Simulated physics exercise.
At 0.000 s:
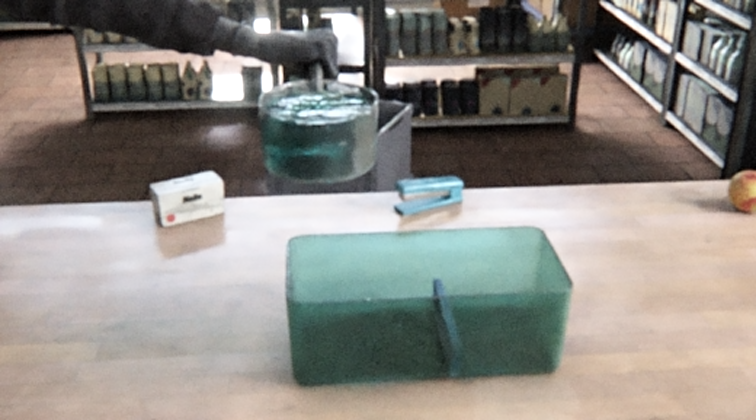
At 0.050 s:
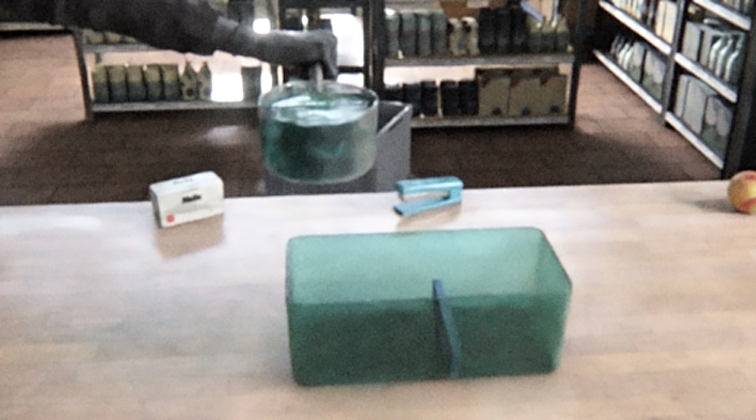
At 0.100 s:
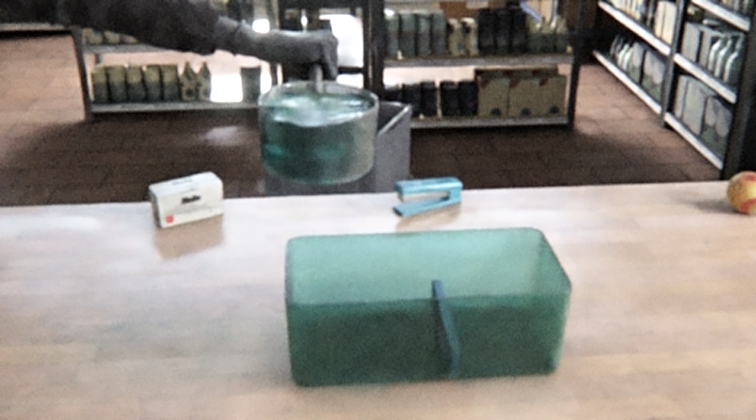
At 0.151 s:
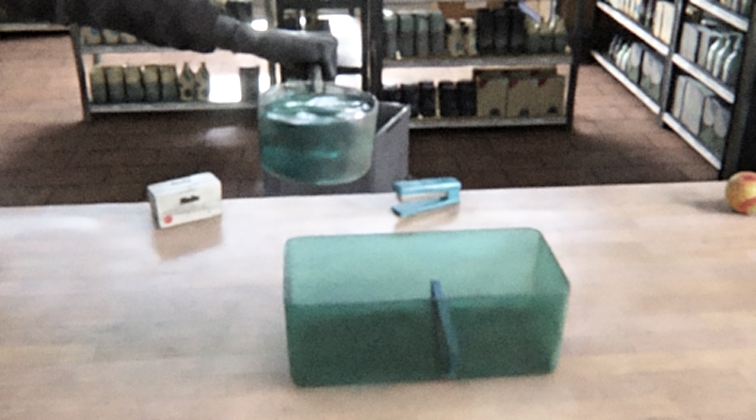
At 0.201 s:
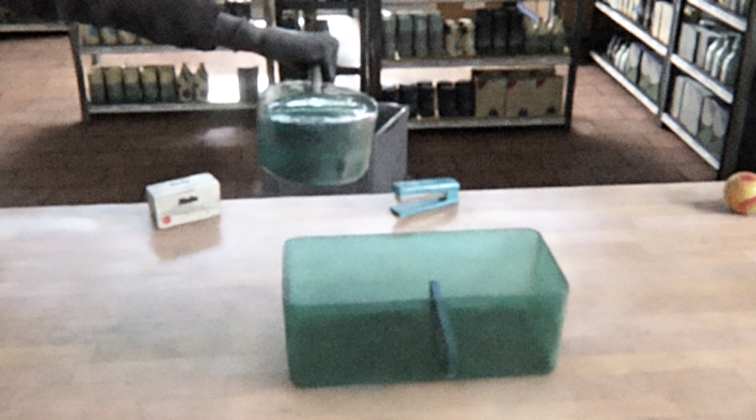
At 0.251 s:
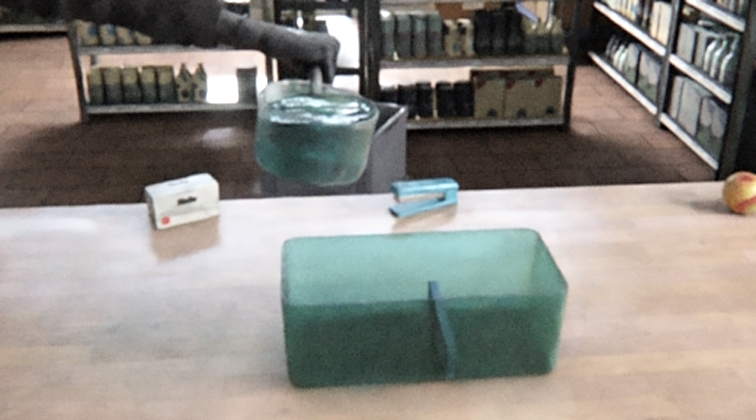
A dark-gloved hand held a small clear pot of water above and behind an empty greenish long basin on the worktop, then slowly leaned the pot slightly to the right.
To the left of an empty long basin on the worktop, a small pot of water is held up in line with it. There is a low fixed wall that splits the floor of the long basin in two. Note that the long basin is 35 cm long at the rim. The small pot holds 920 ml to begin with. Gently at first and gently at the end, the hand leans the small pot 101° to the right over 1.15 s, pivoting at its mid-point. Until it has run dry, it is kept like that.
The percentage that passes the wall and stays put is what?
It is about 48 per cent.
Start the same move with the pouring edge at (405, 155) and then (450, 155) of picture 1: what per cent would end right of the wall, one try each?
60 in a hundred, followed by 95 in a hundred.
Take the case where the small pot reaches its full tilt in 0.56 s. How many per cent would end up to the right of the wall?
That would be about 25 in a hundred, I'd say.
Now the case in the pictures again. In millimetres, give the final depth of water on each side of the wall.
I'd say close to 14 mm on the left, close to 20 mm on the right.
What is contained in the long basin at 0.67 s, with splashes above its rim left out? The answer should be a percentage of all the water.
Roughly 8 percent of it.
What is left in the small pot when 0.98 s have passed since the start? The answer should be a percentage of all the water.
About 14 per cent.
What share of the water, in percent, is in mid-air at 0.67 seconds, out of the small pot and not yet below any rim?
30 per cent.
After 0.67 s the tilt is 64° and 62 per cent is still to pour, 5 is left of the wall and 3 right of it.
After 0.98 s the tilt is 96° and 14 per cent is still to pour, 25 is left of the wall and 45 right of it.
After 1.30 s the tilt is 101° and 1 per cent is still to pour, 48 is left of the wall and 47 right of it.
After 1.65 s the tilt is 101° and 0 per cent is still to pour, 51 is left of the wall and 48 right of it.
In the end 51 per cent lies left of the wall, 48 right of it and 1 outside.
